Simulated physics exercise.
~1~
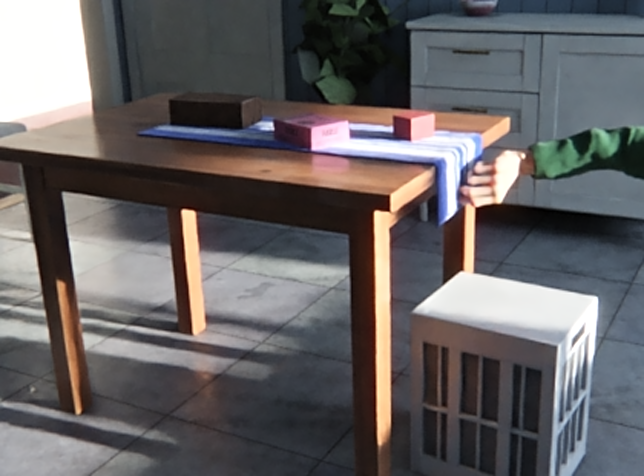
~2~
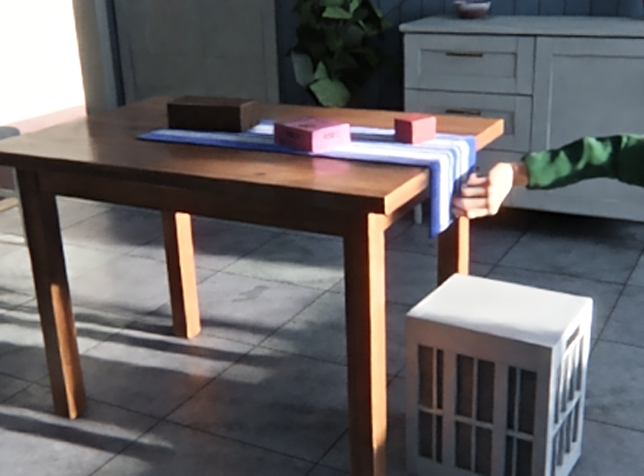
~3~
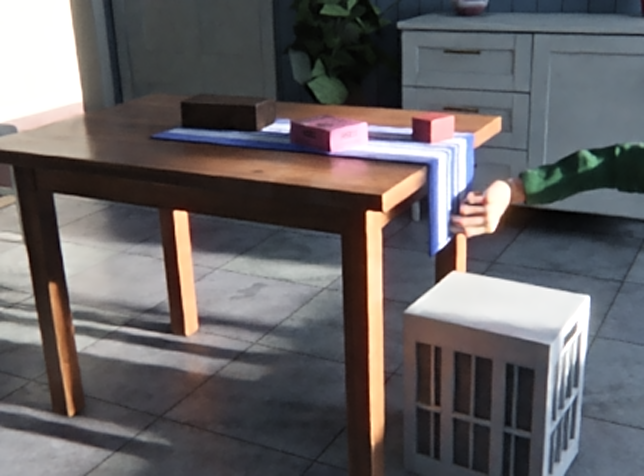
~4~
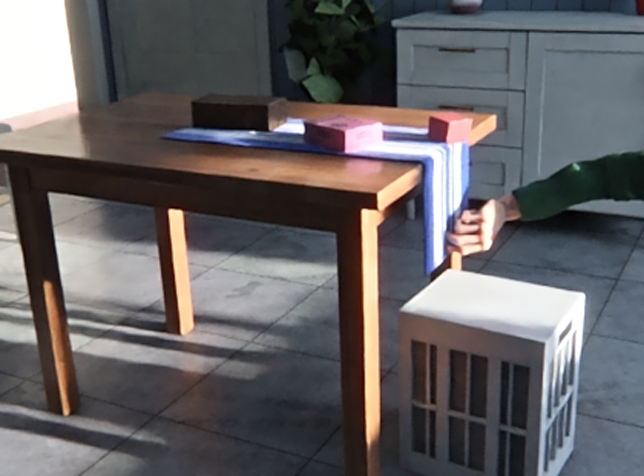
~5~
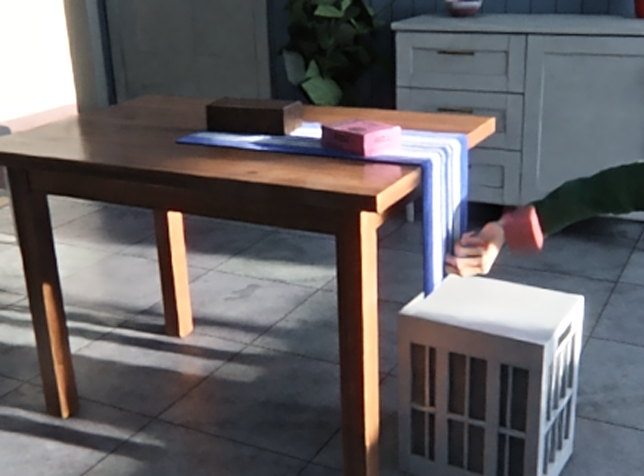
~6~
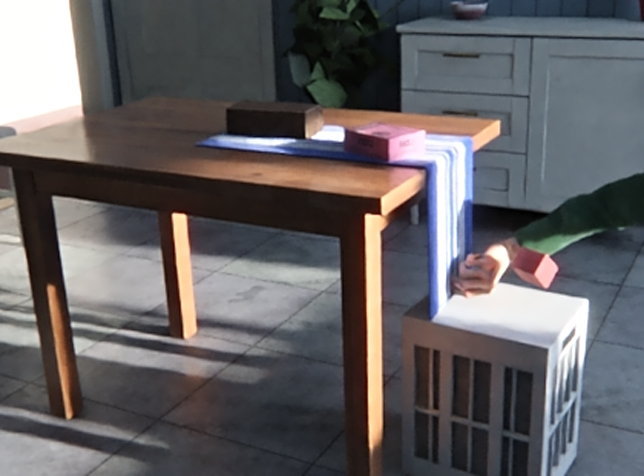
A hand pulls the blue towel down to the crate, and the red block falls off.
